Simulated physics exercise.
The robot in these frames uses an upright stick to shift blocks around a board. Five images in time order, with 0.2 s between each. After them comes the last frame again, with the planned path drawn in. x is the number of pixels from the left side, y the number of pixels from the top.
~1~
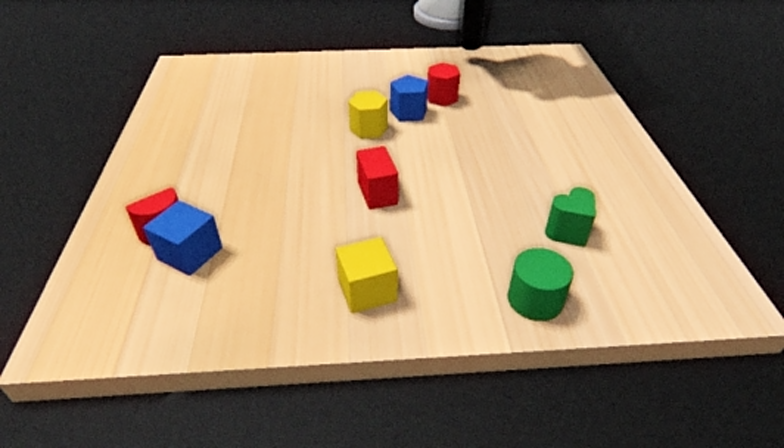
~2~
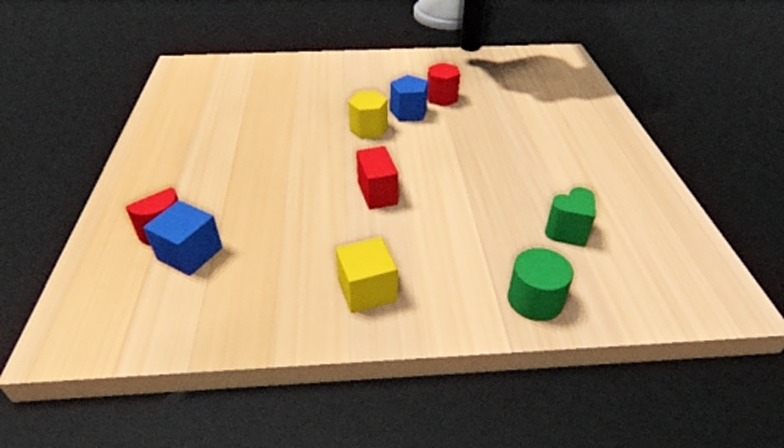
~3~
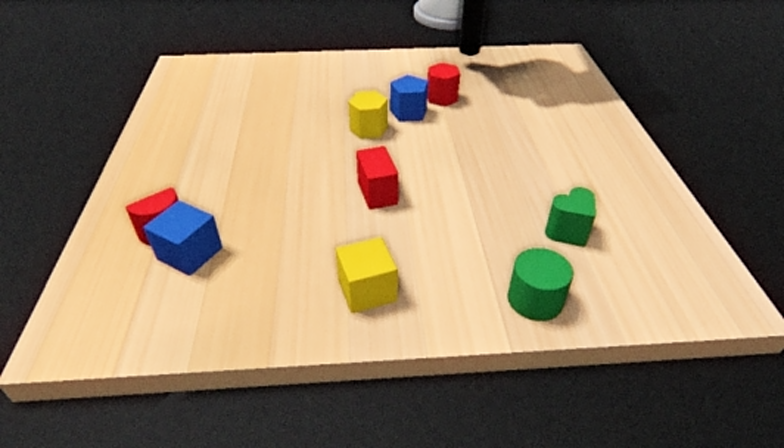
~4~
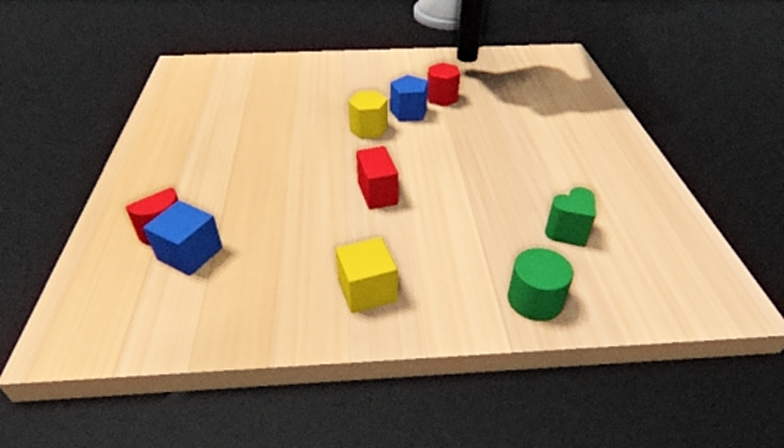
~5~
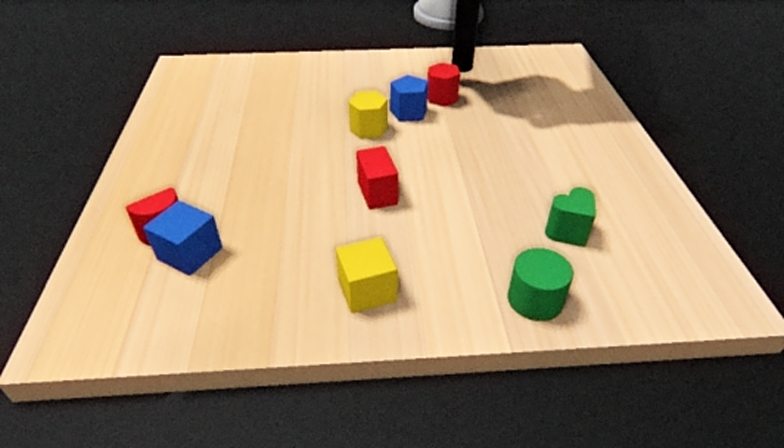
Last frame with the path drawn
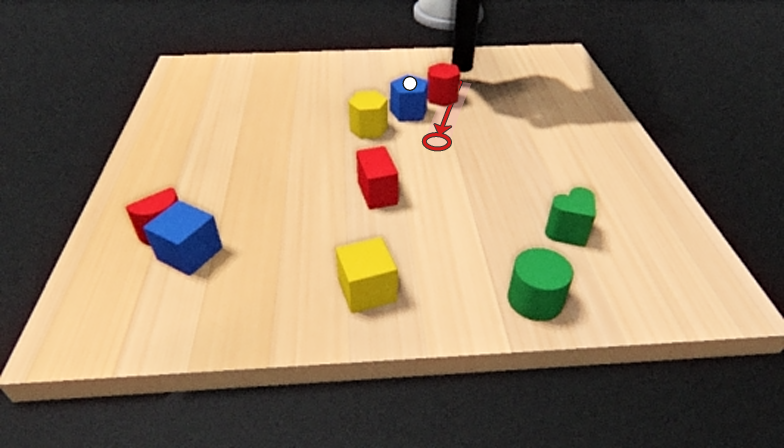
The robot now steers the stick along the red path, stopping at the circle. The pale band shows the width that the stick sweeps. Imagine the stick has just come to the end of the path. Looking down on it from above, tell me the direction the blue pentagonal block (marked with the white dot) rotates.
From above, the turn goes clockwise.
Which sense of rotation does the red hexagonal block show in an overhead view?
From above, the red hexagonal block will be seen to turn clockwise.
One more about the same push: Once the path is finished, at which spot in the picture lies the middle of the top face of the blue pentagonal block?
I think it will end close to (382, 91).
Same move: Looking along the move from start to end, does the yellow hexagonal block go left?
Short answer: No.
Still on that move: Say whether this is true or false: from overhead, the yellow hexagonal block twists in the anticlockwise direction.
The statement is correct.
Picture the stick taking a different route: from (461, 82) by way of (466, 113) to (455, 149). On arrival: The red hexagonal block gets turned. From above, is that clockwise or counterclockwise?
My answer: Clockwise.
Path on the board, in a line from (461, 82) to (437, 142); the dot is on the blue pentagonal block.
On the path given first. One third of the way, stick (454, 85); blue pentagonal block (402, 86); red hexagonal block (434, 79), turned 30° clockwise.
Two thirds of the way, stick (446, 105); yellow hexagonal block (355, 102), turned 25° anticlockwise; blue pentagonal block (385, 90), turned 55° clockwise; red hexagonal block (419, 94), turned 60° clockwise.
At the end, stick (438, 126); yellow hexagonal block (351, 102), turned 35° anticlockwise; blue pentagonal block (382, 91), turned 70° clockwise; red hexagonal block (413, 100), turned 80° clockwise.
